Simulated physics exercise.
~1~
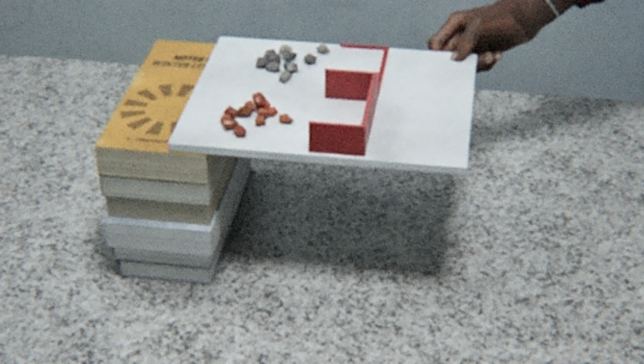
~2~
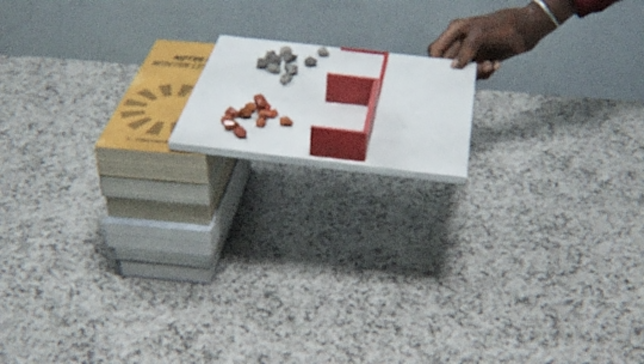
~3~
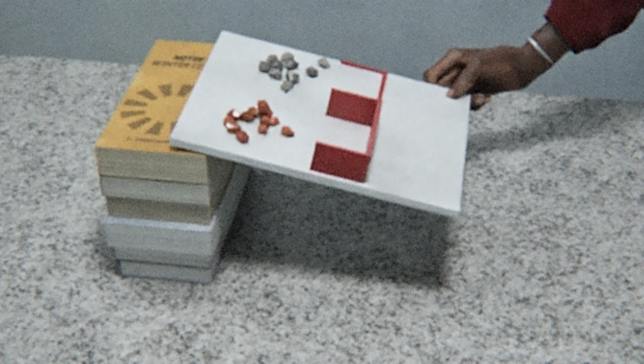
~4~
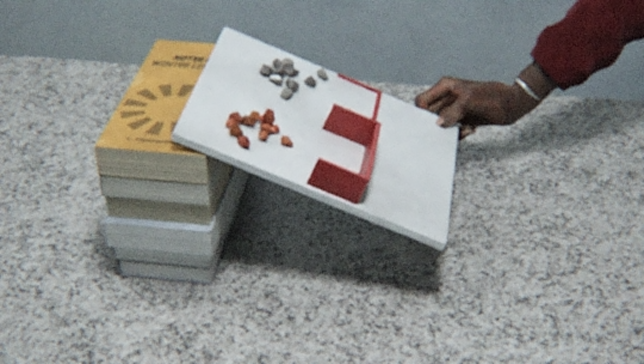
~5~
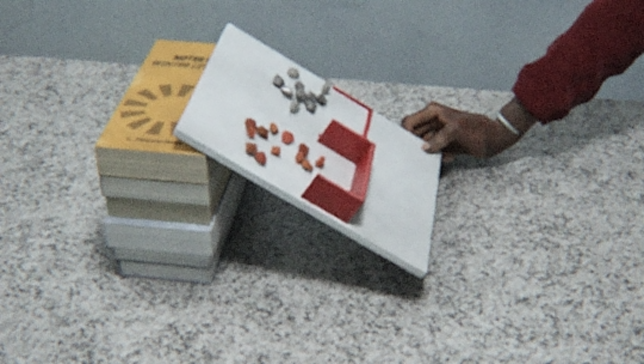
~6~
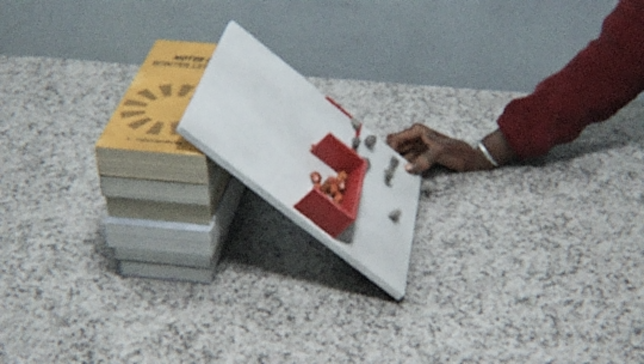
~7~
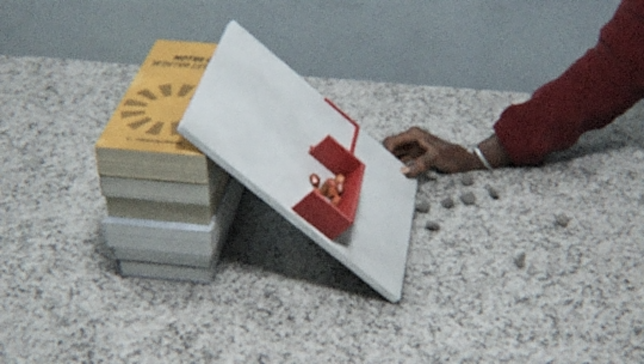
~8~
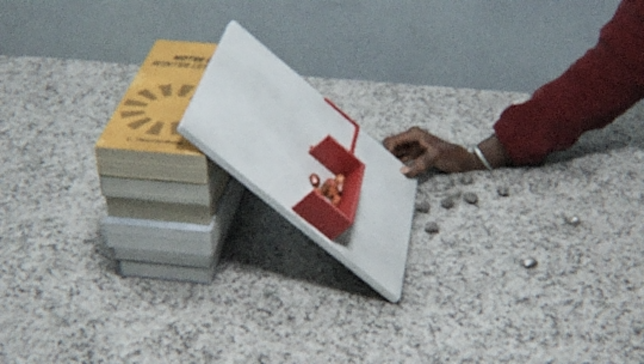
A white board carrying two small heaps, grey pieces at the back and orange-red ones nearer, rests its left end on a stack of books topped by a yellow cover, seen from slightly above on a speckled grey counter. Red barriers stand to the right of the heaps. A hand in a red sleeve lowers the board's right end, and the slope steepens until both heaps slide down. The orange-red pieces bunch up behind the near barrier and stay there. The grey ones pass the far barrier and end scattered on the counter beside the hand, which holds still.
